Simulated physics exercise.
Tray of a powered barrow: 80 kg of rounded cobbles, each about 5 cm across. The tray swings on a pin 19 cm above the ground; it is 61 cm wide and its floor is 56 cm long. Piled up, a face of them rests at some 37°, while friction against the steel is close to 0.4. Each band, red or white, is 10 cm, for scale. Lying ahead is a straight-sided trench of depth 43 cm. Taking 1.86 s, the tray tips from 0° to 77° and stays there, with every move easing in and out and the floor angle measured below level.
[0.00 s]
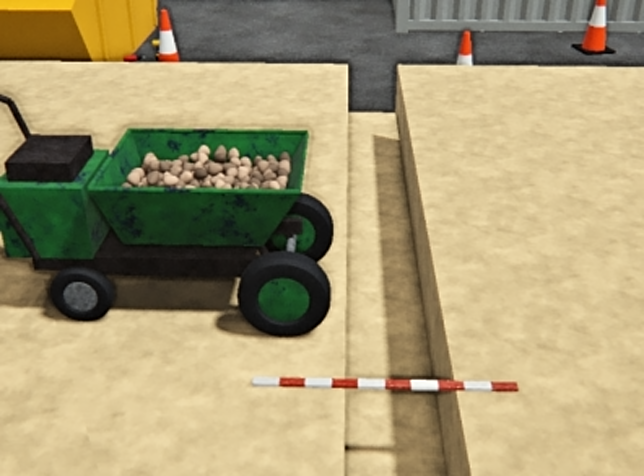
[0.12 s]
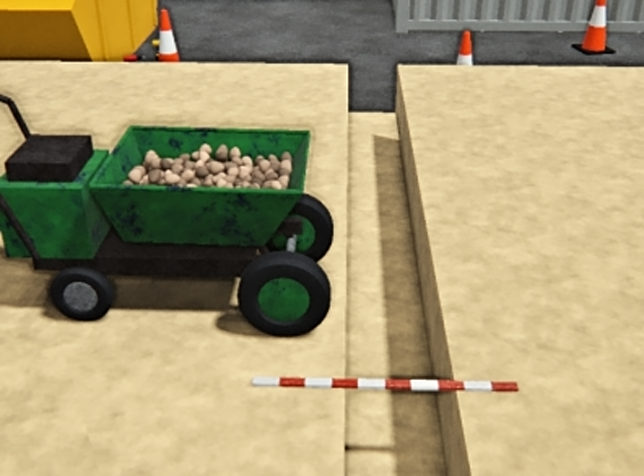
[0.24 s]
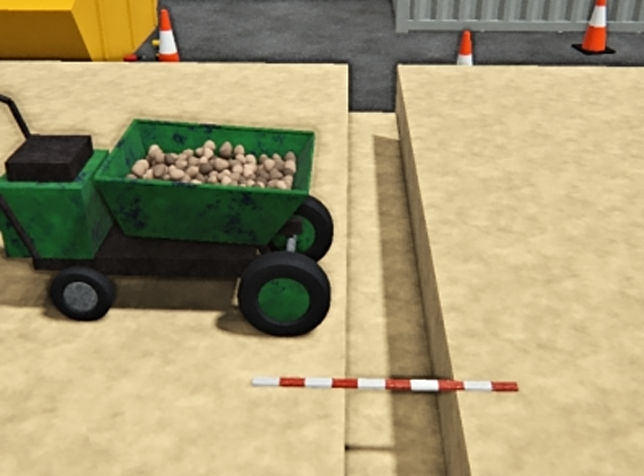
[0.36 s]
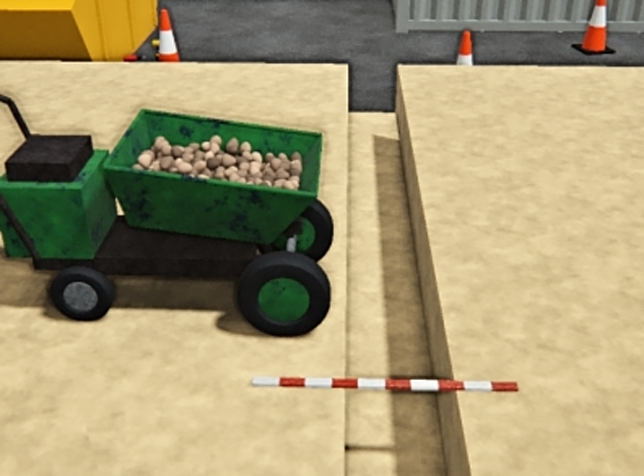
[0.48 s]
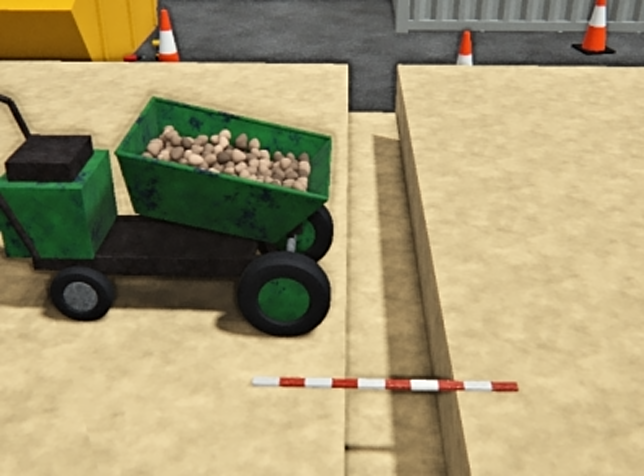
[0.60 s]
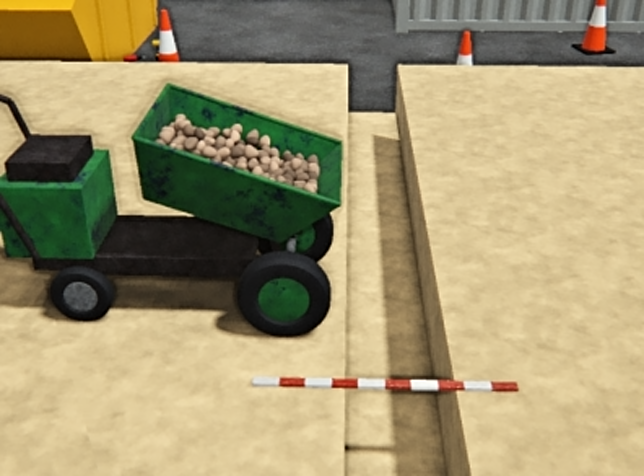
Green powered barrow standing beside a straight-sided trench, its stone-filled tray steadily tilting, left end rising and right end lowering slightly.
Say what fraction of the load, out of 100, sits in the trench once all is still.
About 65 out of 100.
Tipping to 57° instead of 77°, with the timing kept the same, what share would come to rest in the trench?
Share in trench: Approx. 25%.
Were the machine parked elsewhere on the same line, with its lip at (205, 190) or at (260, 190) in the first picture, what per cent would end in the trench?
Roughly 95 percent for the first, and 95 percent for the second.
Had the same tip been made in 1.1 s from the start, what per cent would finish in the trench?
With that change, it comes to around 50 per cent.
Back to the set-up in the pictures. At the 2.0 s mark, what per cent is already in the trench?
By that moment, roughly 25 per cent of the load.
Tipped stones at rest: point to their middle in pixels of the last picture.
Look at roughly (420, 365).
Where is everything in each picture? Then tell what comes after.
In the first frame, the tray is at 0°, its lip at (300, 192); the top of the load is at (211, 163).
In the second frame, lip at (302, 193), floor tilted 1°, highest stones at (212, 162); the stones move at 0.1 m/s on average.
In the third frame, the tray is at 4°, its lip at (308, 194); the top of the load is at (198, 157); the stones move at 0.2 m/s on average.
In the fourth frame, the tray is at 8°, its lip at (317, 196); the top of the load is at (179, 151); the stones move at 0.3 m/s on average.
In the fifth frame, the tray is at 13°, its lip at (328, 199); the top of the load is at (171, 141); the stones move at 0.4 m/s on average.
In the sixth frame, the tray is at 19°, its lip at (340, 205); the top of the load is at (184, 130); the stones move at 0.5 m/s on average.
After 1.4 s the floor is at 65°; 100 % in the tray; the foremost stones are at (402, 238).
After 2.0 s the floor is at 77°; 51 % in the tray, 25 % in the trench, 24 % past the trench; the foremost stones are at (518, 290).
After 2.3 s the floor is at 77°; 23 % in the tray, 41 % in the trench, 37 % past the trench; the foremost stones are at (587, 293).
After 4.3 s the floor is at 77°; 0 % in the tray, 65 % in the trench, 35 % past the trench; the foremost stones are at (620, 292).
